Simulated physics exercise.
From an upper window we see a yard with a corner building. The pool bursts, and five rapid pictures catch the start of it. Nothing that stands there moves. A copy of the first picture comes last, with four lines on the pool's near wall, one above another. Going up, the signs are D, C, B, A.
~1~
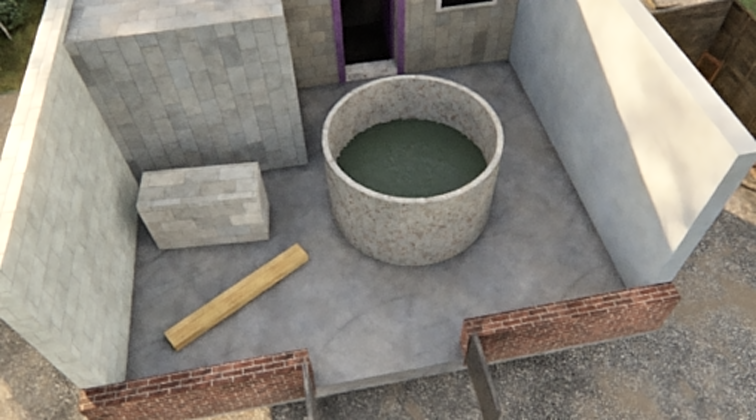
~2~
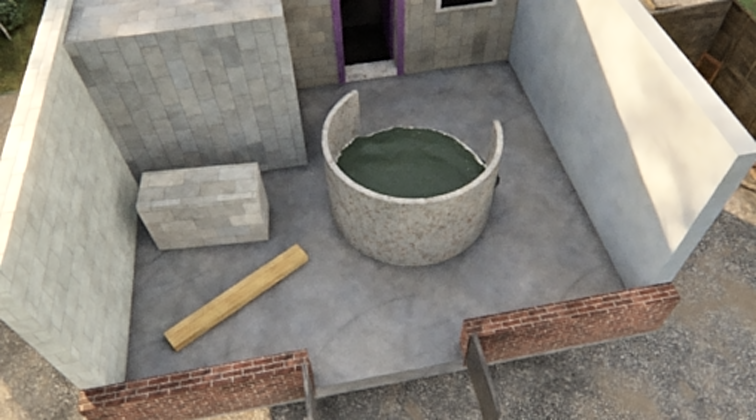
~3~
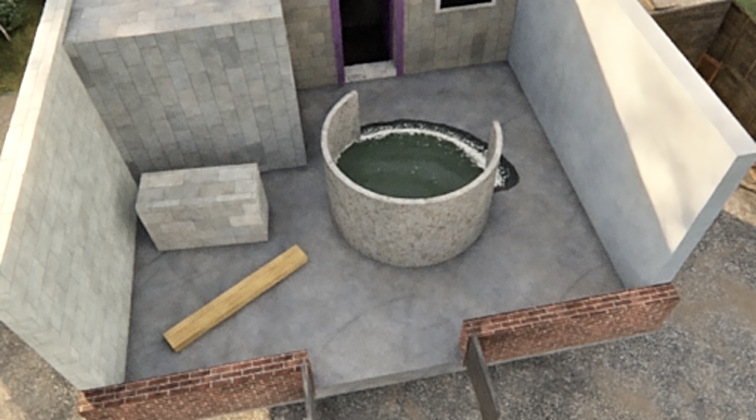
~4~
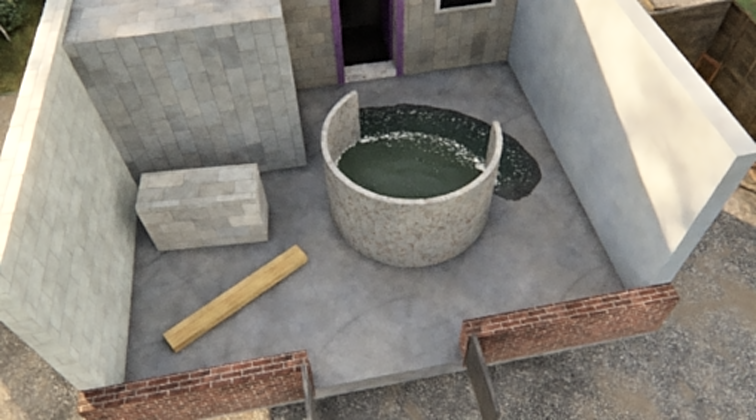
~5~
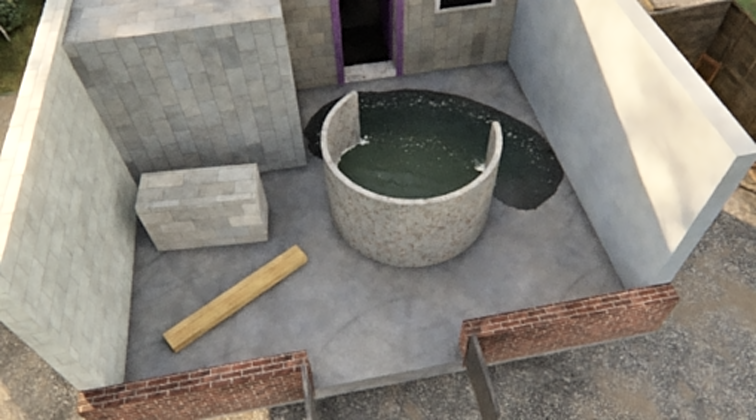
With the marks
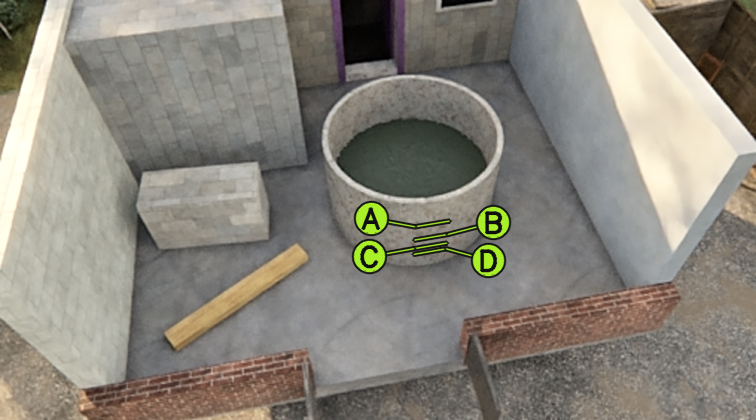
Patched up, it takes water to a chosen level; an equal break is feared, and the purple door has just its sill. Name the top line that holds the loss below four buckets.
Mark C just does it.
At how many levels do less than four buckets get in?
Two of the four.
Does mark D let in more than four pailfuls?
No, that is safe.
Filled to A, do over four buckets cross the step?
Yes.
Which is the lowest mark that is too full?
It is B.
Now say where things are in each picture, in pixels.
Water in the pool at rest, its middle at (411, 172); foot of the purple doorway at (372, 78); open gate at (386, 331), in the first frame.
Water covers 3 % of the ground, its front hidden from here, in the second frame.
In the third frame, 7 % of the ground under water, visible out to (512, 179).
In the fourth frame, 14 % of the ground under water, visible out to (533, 179).
In the fifth frame, 23 % of the ground under water, visible out to (554, 179).
In lime, A at (432, 223); B at (431, 237); C at (430, 245); D at (430, 251); from the bottom up D, C, B, A.
Choosing A, dozens of bucketfuls pour in.
Choosing B, about 11 bucketfuls get in.
Choosing C, a bucket or two gets in.
Choosing D, nothing gets over.
